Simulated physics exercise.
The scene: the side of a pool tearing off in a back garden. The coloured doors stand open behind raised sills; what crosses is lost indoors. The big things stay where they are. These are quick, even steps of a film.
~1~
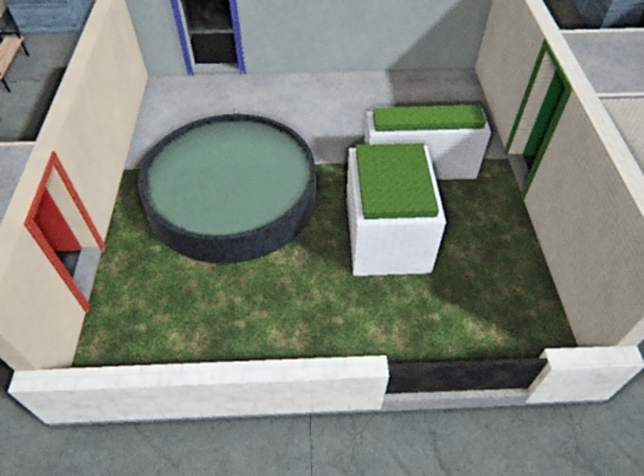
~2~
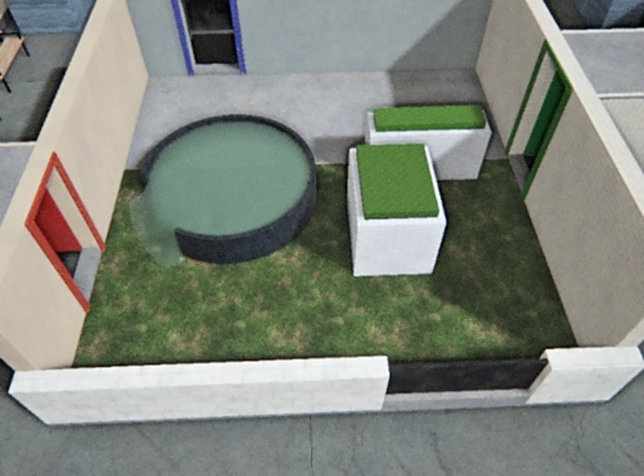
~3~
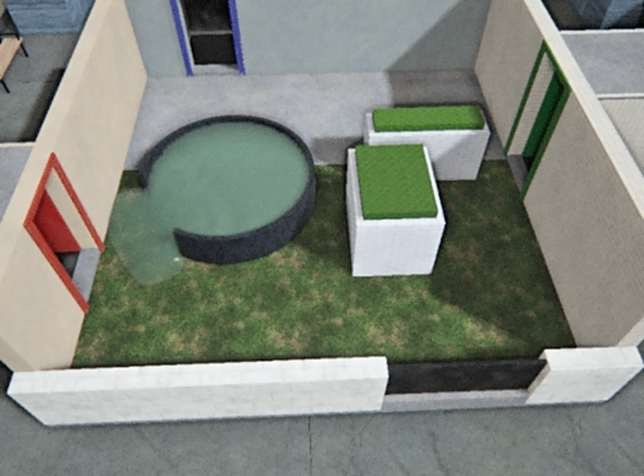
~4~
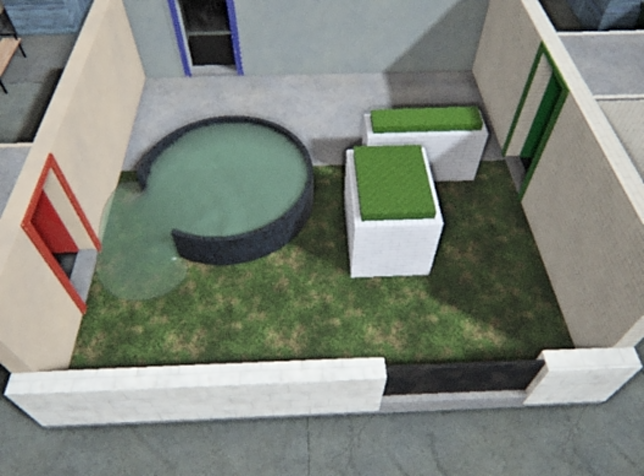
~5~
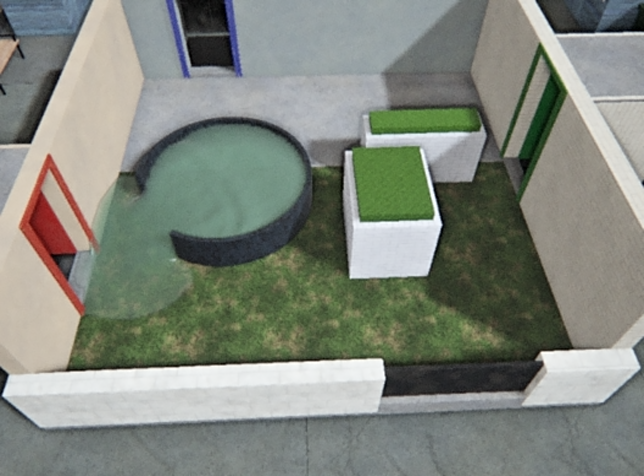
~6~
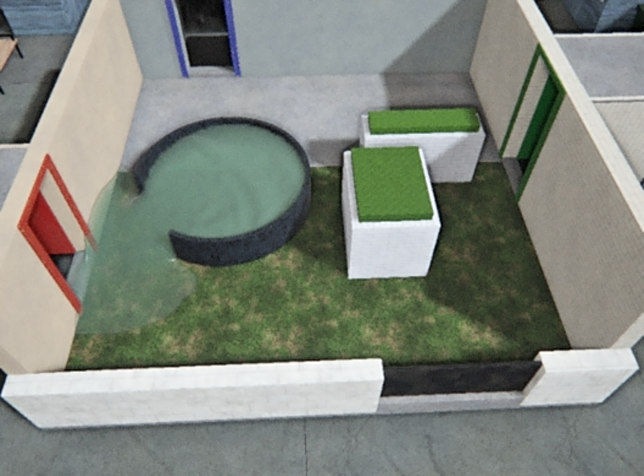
In a walled back garden, the left side of a round, dark-rimmed pool tore open, and murky green water poured out and spread across the grass toward the open red door.
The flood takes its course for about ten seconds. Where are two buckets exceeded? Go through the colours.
One by one: The blue door stays under that; the green door stays under that; the red door takes more than that.
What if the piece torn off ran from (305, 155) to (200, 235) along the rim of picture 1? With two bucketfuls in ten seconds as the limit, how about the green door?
One by one: The green one goes over.
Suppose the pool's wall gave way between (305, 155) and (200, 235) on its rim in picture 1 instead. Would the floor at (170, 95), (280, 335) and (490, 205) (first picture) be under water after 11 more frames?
As listed: Clear, wet, flooded.
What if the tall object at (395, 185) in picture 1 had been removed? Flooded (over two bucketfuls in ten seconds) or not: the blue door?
One by one: Blue door is under.
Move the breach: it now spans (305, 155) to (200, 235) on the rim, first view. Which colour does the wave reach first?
I say the green-painted one.
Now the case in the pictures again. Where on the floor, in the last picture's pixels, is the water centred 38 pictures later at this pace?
I would point to (237, 235).
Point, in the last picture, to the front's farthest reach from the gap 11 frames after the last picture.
Roughly at (138, 100).
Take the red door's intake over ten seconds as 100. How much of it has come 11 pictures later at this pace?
Roughly 55 per cent.
A moment on, water covers 15 % of the floor; the blue door not reached, the green door not reached, the red door over two buckets in.
Next, water covers 20 % of the floor; the blue door not reached, the green door not reached, the red door far over two buckets in.
Then, water covers 40 % of the floor; the blue door under two buckets in, the green door not reached, the red door far over two buckets in.
Later, water covers 70 % of the floor; the blue door under two buckets in, the green door not reached, the red door far over two buckets in.
In the end, water covers 95 % of the floor; the blue door under two buckets in, the green door wet at the sill, nothing in, the red door far over two buckets in.
